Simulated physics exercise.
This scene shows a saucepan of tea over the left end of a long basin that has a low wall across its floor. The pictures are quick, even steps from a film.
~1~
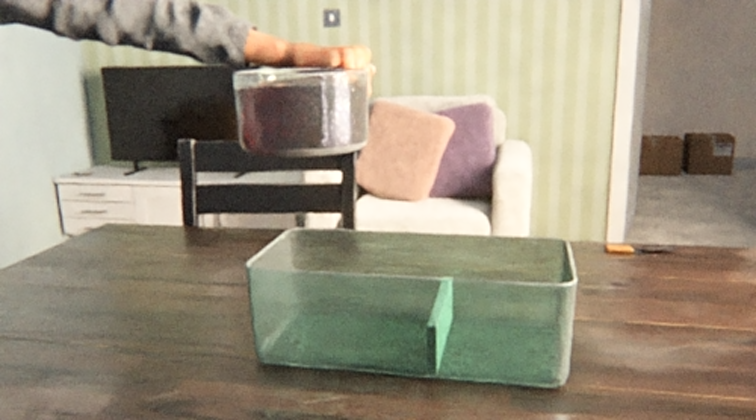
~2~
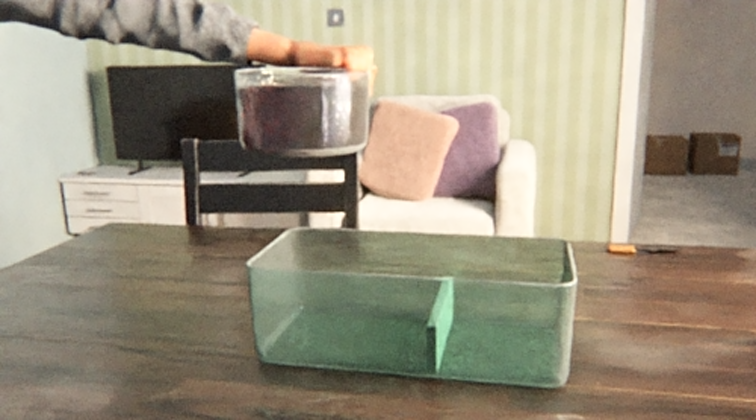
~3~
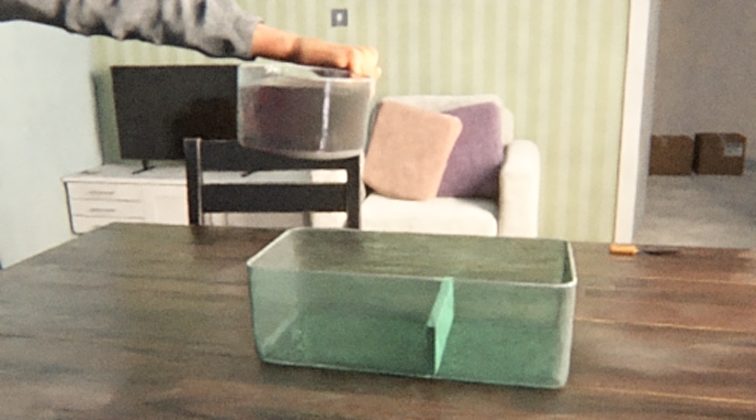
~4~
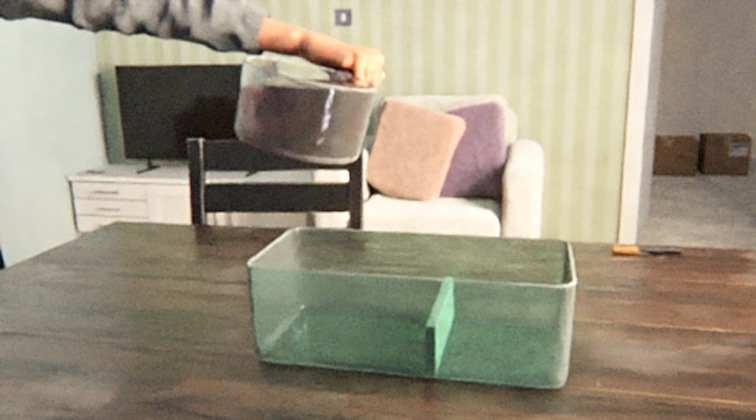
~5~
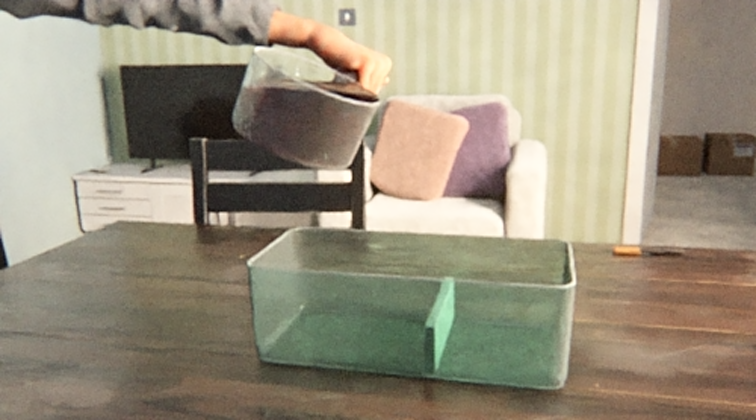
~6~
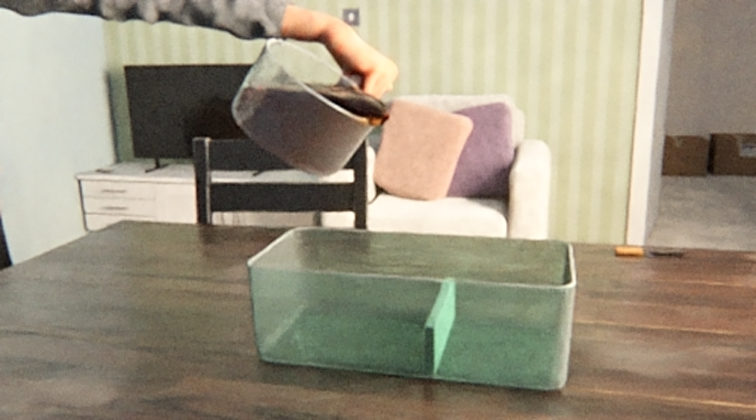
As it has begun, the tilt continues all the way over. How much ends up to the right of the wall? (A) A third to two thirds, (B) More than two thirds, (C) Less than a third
Option C: Less than a third.
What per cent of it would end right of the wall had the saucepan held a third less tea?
It comes to around 5 percent.
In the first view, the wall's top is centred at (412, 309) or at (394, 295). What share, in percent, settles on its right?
50 % then 65 %, approximately.
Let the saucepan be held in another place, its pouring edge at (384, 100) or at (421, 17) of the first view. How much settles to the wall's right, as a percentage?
Around 30 percent first, around 70 percent second.
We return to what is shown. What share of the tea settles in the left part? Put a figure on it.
Share: Roughly 70 %.
A moment on, the saucepan is tipped right over and 23 per cent is still to pour, 17 is left of the wall and 13 right of it.
Next, the saucepan is tipped right over and 3 per cent is still to pour, 71 is left of the wall and 17 right of it.
Then the saucepan is tipped right over and 0 per cent is still to pour, 66 is left of the wall and 20 right of it.
Later the saucepan is tipped right over and 0 per cent is still to pour, 72 is left of the wall and 21 right of it.
In the end 72 per cent lies left of the wall, 21 right of it and 7 outside.
